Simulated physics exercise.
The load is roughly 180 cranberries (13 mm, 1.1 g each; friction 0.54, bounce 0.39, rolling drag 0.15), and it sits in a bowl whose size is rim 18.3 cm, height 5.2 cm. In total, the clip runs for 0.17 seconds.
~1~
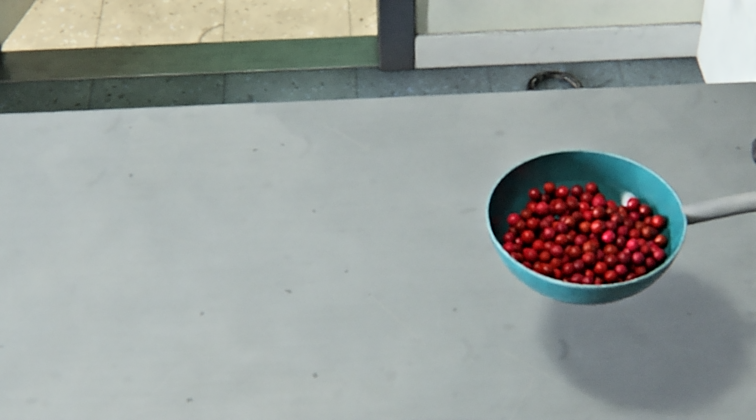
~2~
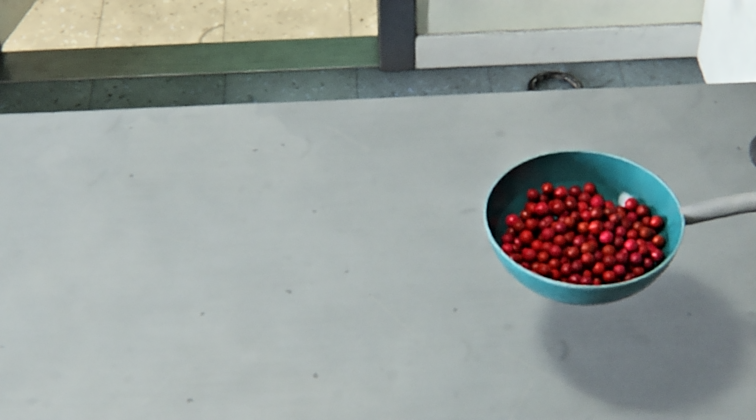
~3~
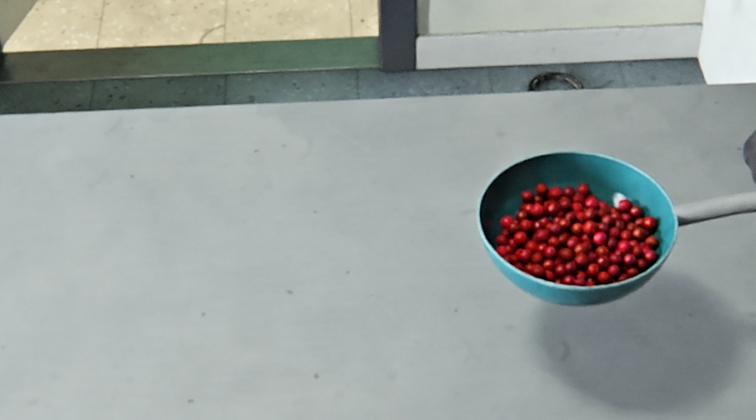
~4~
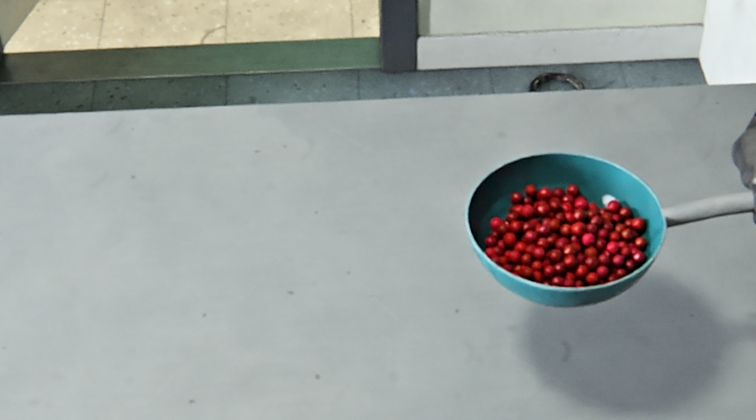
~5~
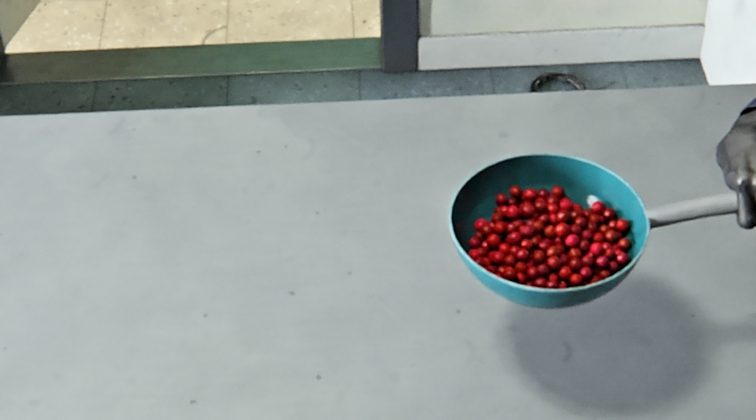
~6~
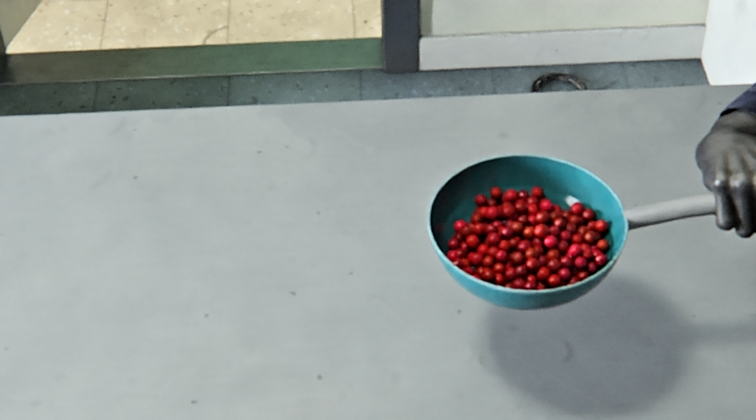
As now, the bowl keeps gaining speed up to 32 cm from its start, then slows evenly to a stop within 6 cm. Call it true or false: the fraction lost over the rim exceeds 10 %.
False.
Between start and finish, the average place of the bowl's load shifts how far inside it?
Around 4.0 cm.
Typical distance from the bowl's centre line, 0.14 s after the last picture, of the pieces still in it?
4.5 cm, roughly.
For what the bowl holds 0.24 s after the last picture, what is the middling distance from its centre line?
4.5 centimetres, roughly.
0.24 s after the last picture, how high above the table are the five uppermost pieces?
Measured height: Roughly 15 cm.
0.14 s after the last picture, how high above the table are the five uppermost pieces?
15 cm.
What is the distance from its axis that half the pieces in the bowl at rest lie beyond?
Median distance from the axis: Roughly 5.5 cm.
Then, 0.14 s after the last picture, tilt 0 degrees; bowl 100 %; middle of all pieces near (384, 252).
Then, 0.24 s after the last picture, tilt 0 degrees; bowl 100 %; middle of all pieces near (208, 260).
Then, 0.34 s after the last picture, tilt 0 degrees; bowl 100 %; middle of all pieces near (133, 254).
Then, 0.45 s after the last picture, tilt 0 degrees; bowl 95 %, in the air 5 %; middle of all pieces near (132, 256).
In the end, fallen left of where it stops 5 %, bowl 95 %.
